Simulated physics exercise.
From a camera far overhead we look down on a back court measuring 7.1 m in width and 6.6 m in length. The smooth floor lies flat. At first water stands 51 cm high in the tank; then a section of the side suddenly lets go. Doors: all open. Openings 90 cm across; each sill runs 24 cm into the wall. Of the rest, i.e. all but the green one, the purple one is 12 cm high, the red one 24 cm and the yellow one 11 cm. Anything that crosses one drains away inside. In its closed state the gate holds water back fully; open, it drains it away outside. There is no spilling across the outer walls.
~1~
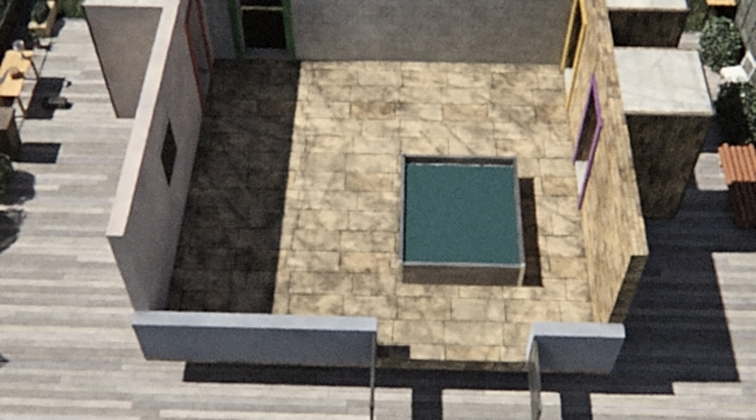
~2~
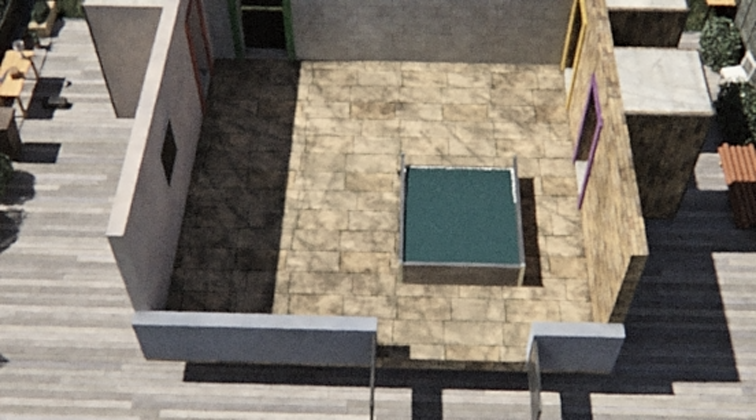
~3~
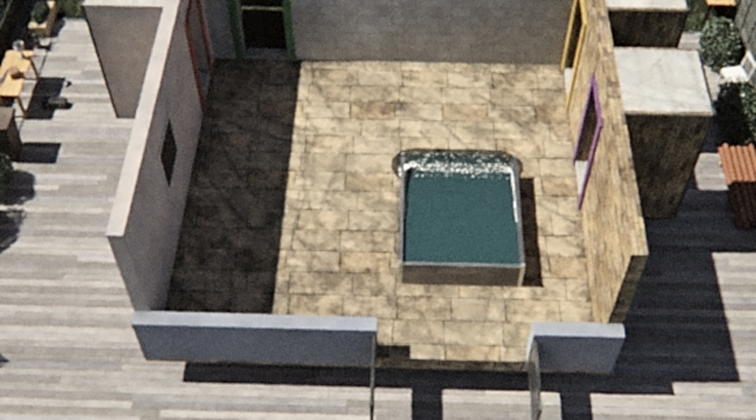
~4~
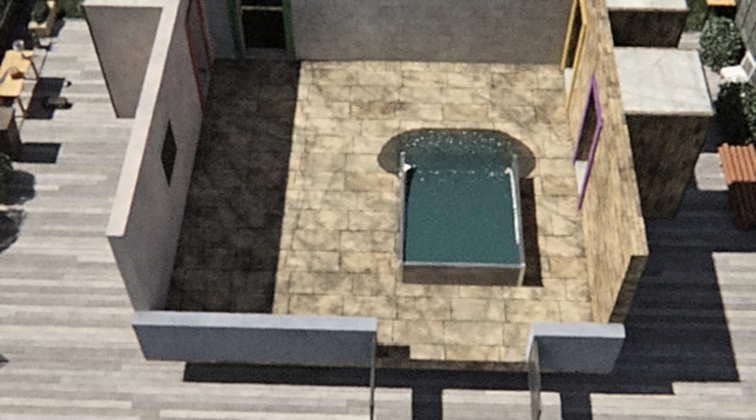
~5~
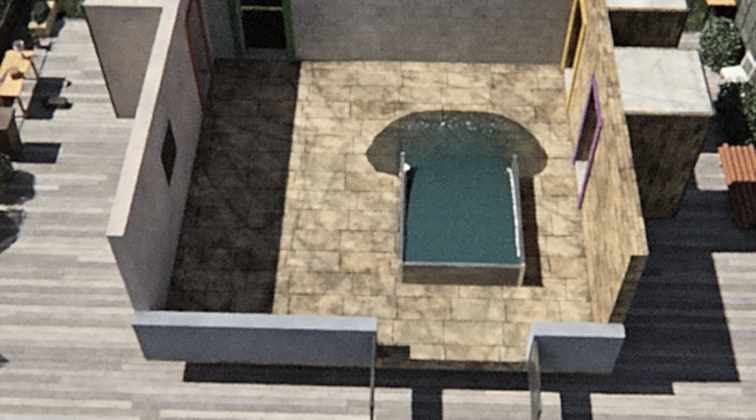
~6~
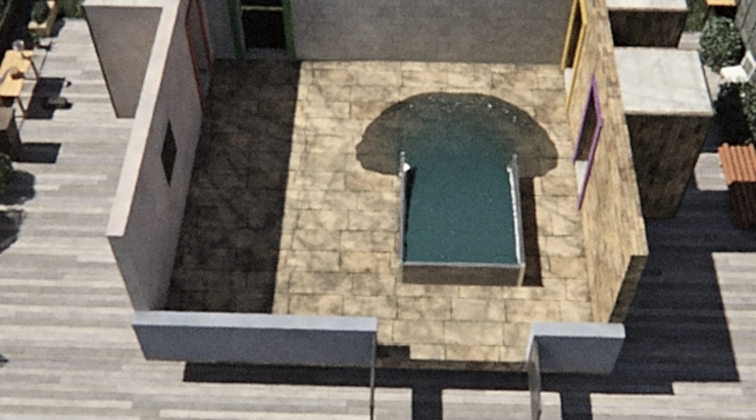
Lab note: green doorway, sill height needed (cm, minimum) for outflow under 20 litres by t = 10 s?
Approx. 6.5 cm.
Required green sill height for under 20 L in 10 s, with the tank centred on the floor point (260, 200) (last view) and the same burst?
New minimum height: Approx. 28 cm.
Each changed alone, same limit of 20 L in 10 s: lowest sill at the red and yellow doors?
Some 12.0 cm for red, some 22 cm for yellow.
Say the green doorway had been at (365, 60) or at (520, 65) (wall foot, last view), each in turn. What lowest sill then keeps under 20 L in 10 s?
Minimums: About 12.5 cm and 19 cm.
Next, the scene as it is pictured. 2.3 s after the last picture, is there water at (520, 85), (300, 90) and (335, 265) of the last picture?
1: Awash; 2: Awash; 3: Unwetted.
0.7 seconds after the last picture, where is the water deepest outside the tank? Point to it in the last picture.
Look close to (453, 67).
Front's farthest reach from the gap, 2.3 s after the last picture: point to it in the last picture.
Around (214, 62).
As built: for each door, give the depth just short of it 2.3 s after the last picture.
Depth (cm): Purple 1 / red 0 / green 7 / yellow 25.
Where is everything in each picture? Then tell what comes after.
In the first frame, the tank at (460, 211) is whole and still, 51 cm deep; the green door at (262, 22) is dry.
In the second frame, water pours out on the far side and has run 0.2 m, to a hidden place; about 4 cm deep outside, 51 cm at the back.
In the third frame, water pours out on the far side and has run 0.6 m, to (411, 153); about 9 cm deep outside, 51 cm at the back.
In the fourth frame, the gap is on the far side, the front 1.1 m out at (417, 132); the back of the tank holds 51 cm.
In the fifth frame, water pours out on the far side and has run 1.6 m, to (430, 114); about 6 cm deep outside, 51 cm at the back.
In the sixth frame, water pours out on the far side and has run 2.1 m, to (430, 96); about 5 cm deep outside, 50 cm at the back; 2.9 m in a straight line remain to the green door at (262, 22).
Then, 0.7 s after the last picture water covers 25 % of the floor, deepest (29 cm) near (453, 67); it has not reached the green door.
Then, 2.3 s after the last picture water covers 35 % of the floor, deepest (30 cm) near (560, 69); 7 cm at the green door, 0 litres in over its 8 cm sill.
Then, 9.3 s after the last picture water covers 95 % of the floor, deepest (10 cm) near (160, 338); 7 cm at the green door, 8 litres in over its 8 cm sill.
At the green door as built, the water peaked near 9 cm, 6.9 s after the last picture.
Run again over the same 10 s with other heights there, 29 litres in over 5.5 cm, 14 litres over 7 cm. The limit of 20 litres is kept from about 6.5 cm up.
